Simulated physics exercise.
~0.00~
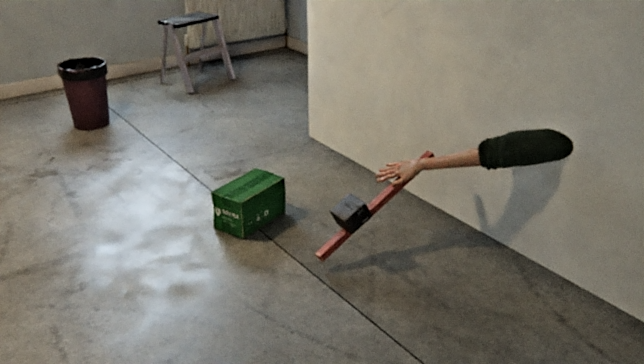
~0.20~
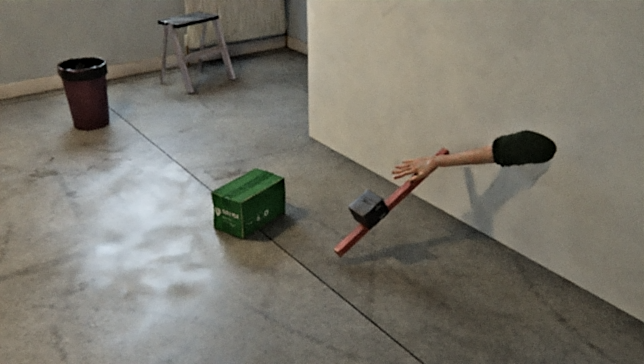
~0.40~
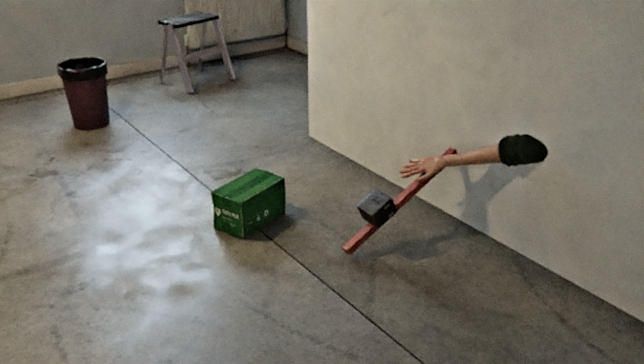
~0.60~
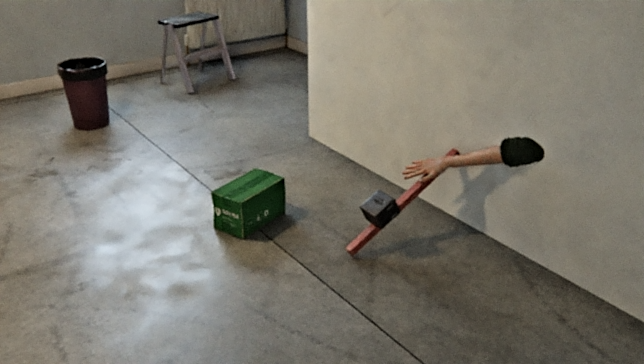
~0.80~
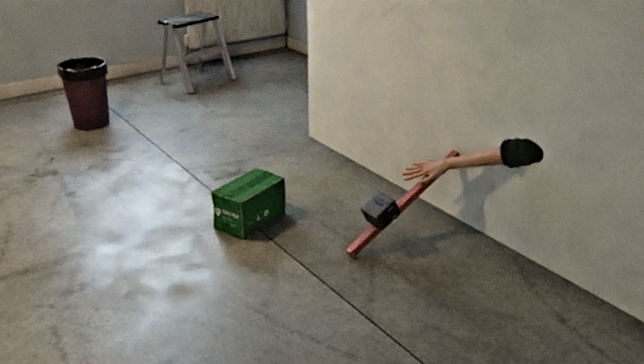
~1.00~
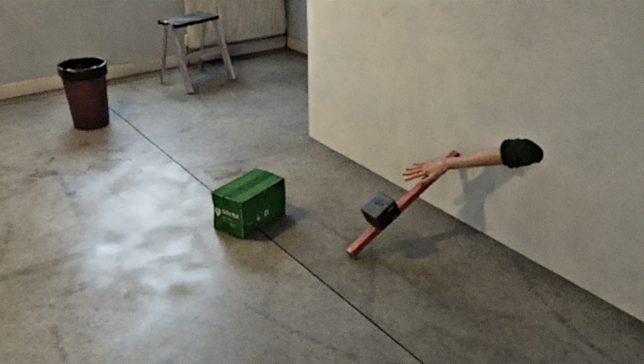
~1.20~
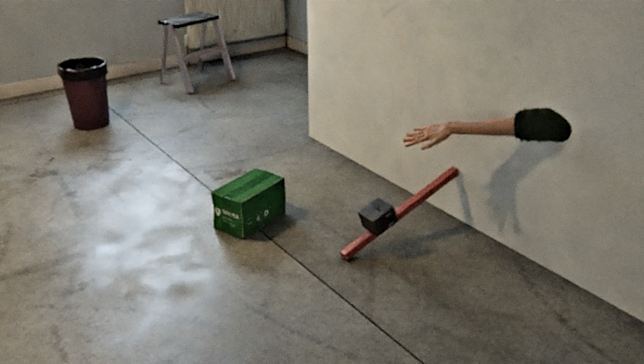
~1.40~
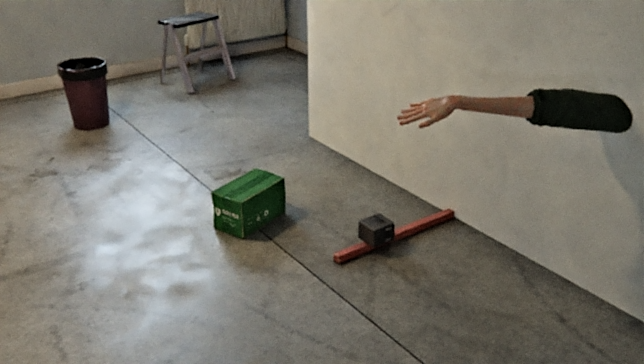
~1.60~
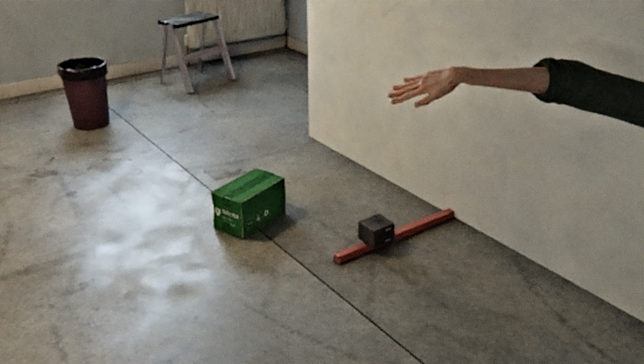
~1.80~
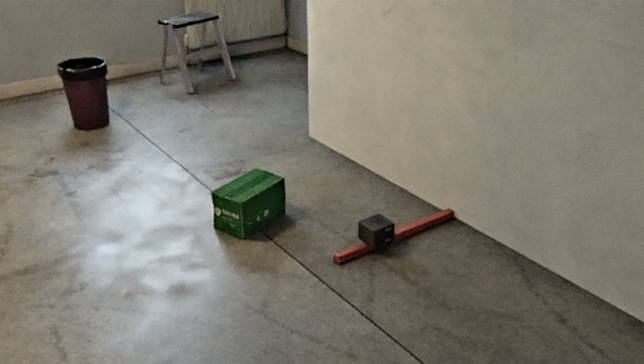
In a concrete-floored room, a hand leaning a red pole against the wall, then letting go, the pole slipping flat beside a green box.
